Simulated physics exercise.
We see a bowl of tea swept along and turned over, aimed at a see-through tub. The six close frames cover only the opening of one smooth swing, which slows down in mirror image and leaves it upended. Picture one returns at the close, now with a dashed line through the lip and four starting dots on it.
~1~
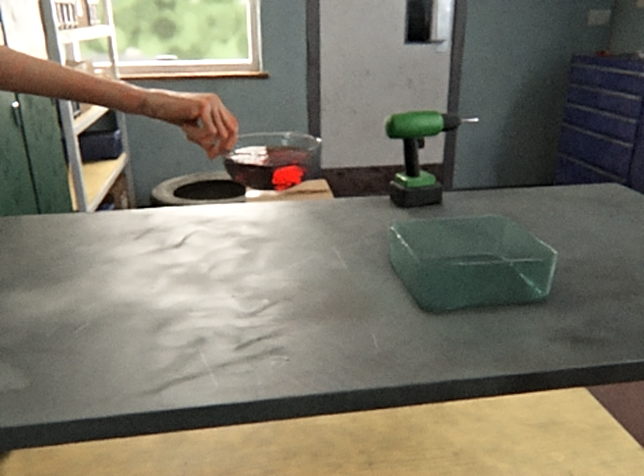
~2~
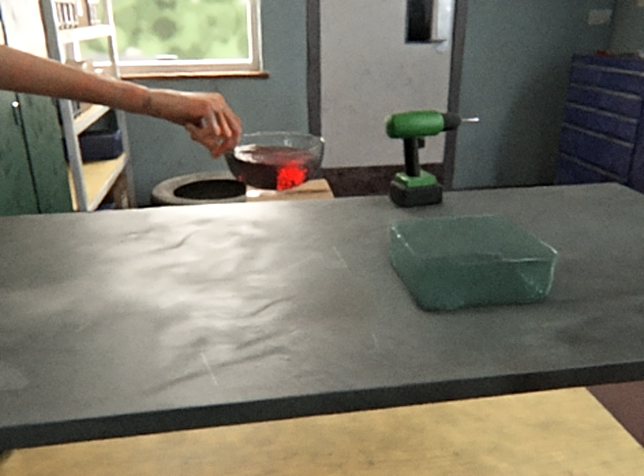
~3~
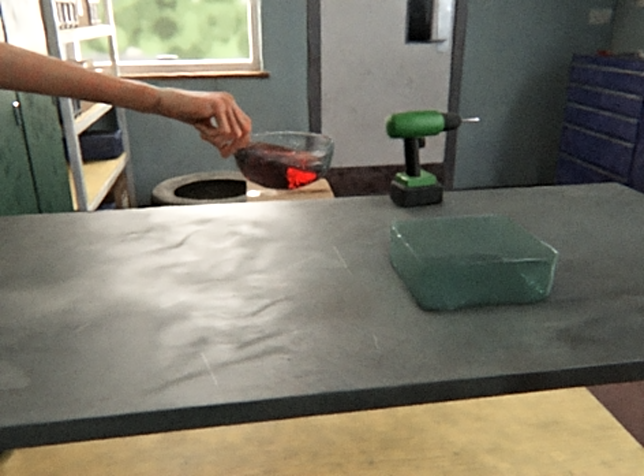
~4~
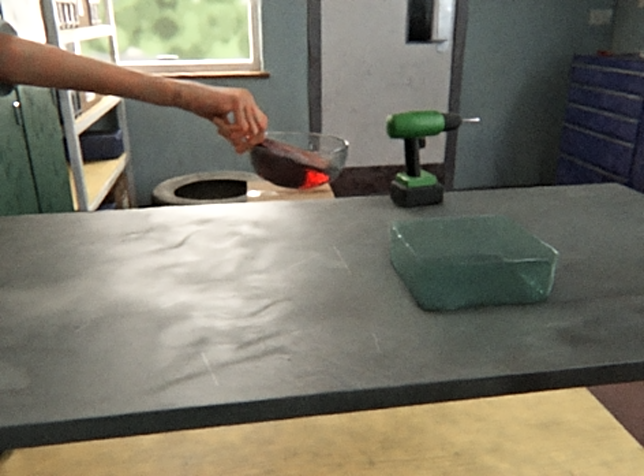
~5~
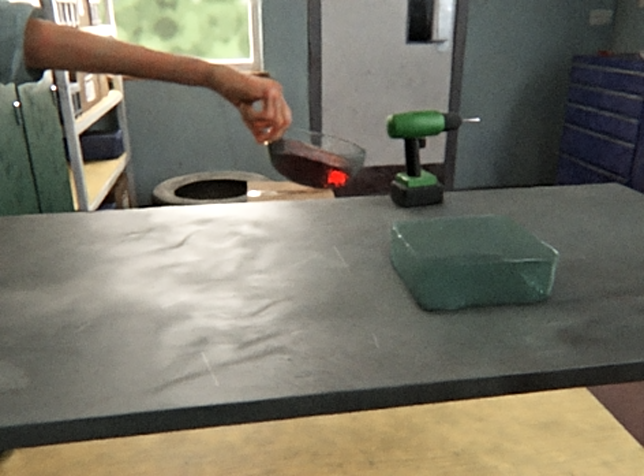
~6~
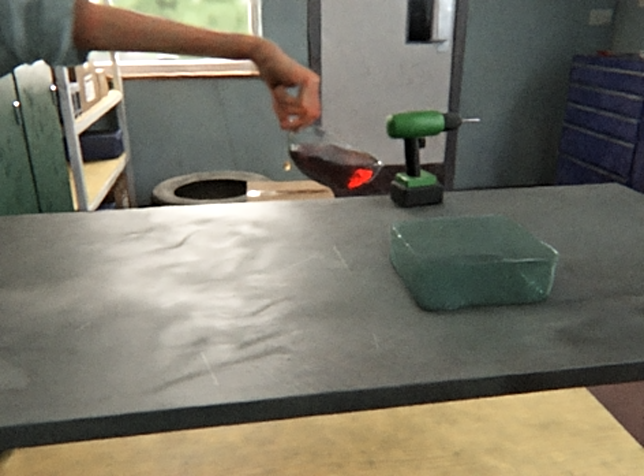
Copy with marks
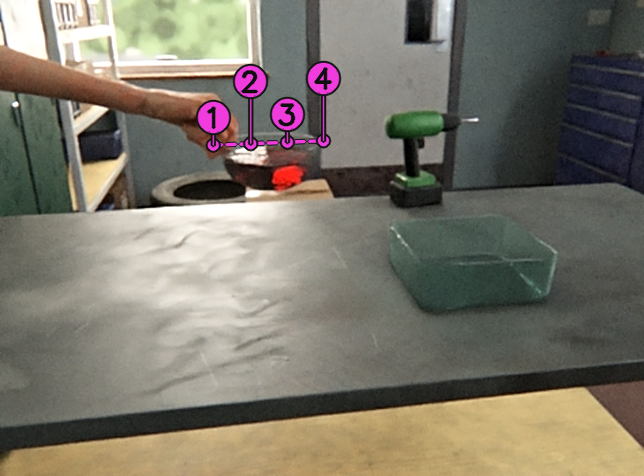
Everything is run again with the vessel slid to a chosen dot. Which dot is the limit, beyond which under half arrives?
The answer is place 3.
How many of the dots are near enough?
Two of them.
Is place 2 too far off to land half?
Yes, that goes wrong.
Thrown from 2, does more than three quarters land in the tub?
No, less.
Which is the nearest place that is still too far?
The answer is 2.
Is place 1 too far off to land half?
Yes, it does.
On the marked copy, 1 at (213, 145); 2 at (250, 143); 3 at (287, 142); 4 at (323, 140).
With 1, about 0 % lands in the tub, 98 % falls short.
With 2, about 25 % lands in the tub, 70 % falls short and 5 % goes beside or beyond.
With 3, about 66 % lands in the tub, 21 % falls short and 13 % goes beside or beyond.
With 4, about 76 % lands in the tub, 7 % falls short and 18 % goes beside or beyond.
